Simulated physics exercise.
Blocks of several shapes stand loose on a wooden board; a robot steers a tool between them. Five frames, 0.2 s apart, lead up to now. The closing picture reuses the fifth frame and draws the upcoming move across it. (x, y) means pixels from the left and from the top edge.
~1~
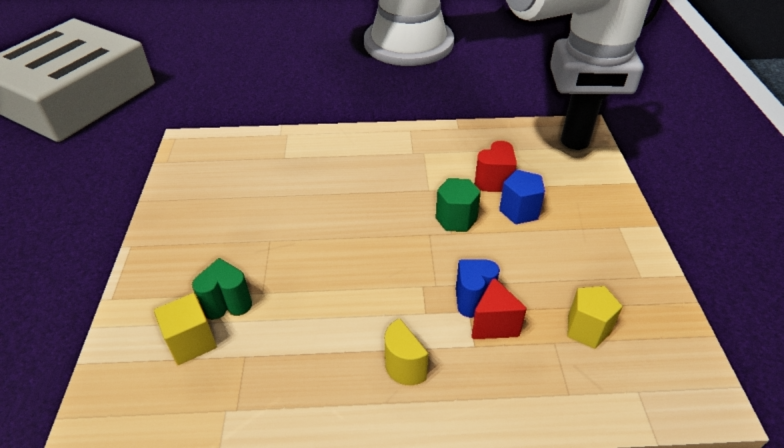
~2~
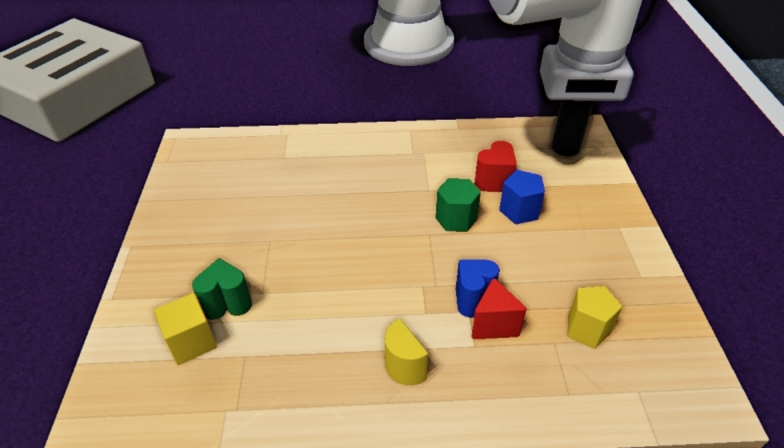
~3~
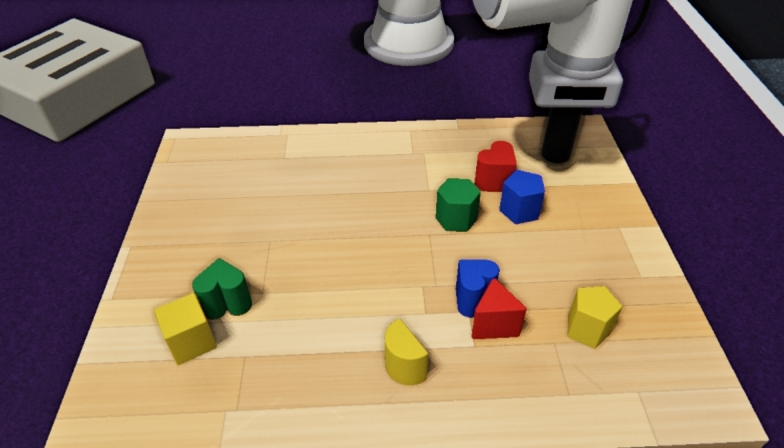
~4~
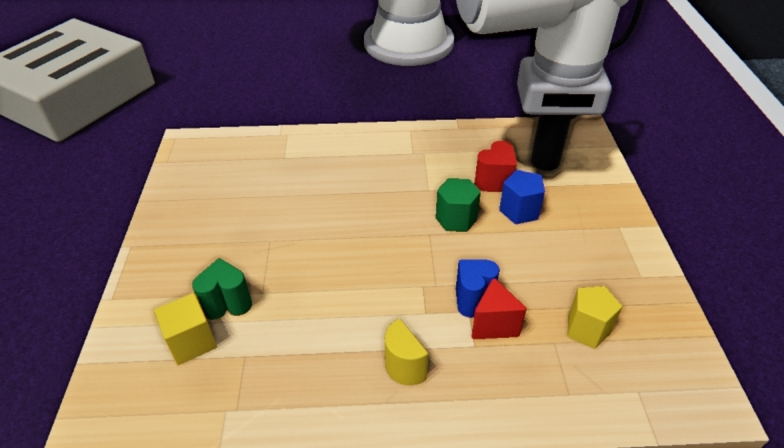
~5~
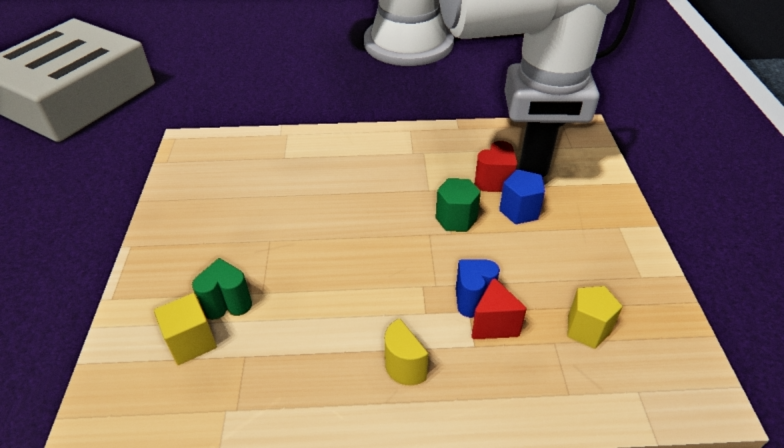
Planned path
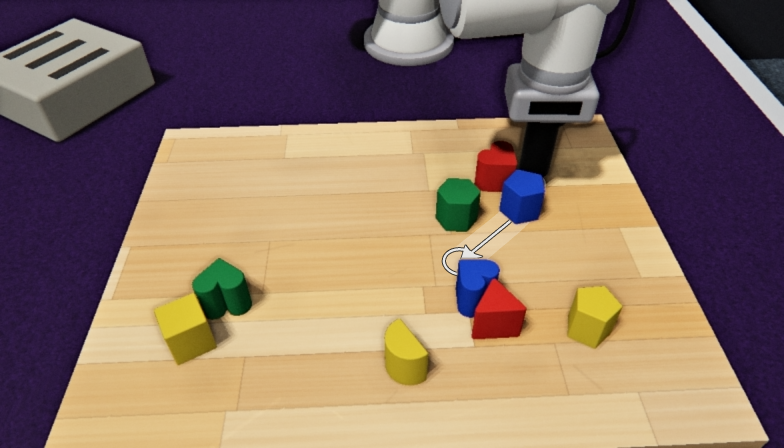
The robot arm moves its black tool slightly left and down toward the blue pentagon.
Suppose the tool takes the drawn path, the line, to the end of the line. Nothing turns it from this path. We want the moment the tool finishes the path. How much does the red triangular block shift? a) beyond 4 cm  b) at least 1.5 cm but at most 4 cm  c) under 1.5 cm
b - at least 1.5 cm but at most 4 cm.
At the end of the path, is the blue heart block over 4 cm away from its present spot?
Answer: No.
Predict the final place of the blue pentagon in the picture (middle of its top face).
I predict (479, 260).
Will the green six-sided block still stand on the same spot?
Yes, it checks out.
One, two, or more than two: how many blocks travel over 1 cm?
Three or more.
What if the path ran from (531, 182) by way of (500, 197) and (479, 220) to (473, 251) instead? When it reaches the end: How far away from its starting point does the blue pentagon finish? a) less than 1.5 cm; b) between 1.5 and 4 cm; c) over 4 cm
b: Between 1.5 and 4 cm.
Path on the board, from (531, 182) by way of (507, 223) to (461, 262).
On the path given first. One third of the way, tool (522, 198); blue pentagon (514, 203).
Two thirds of the way, tool (494, 223); blue pentagon (492, 233), turned 20° anticlockwise.
At the end, tool (462, 249); green six-sided block in place; blue heart block (473, 289); red heart block in place; red triangular block (504, 317), turned 20° anticlockwise; blue pentagon (479, 260), turned 45° anticlockwise.
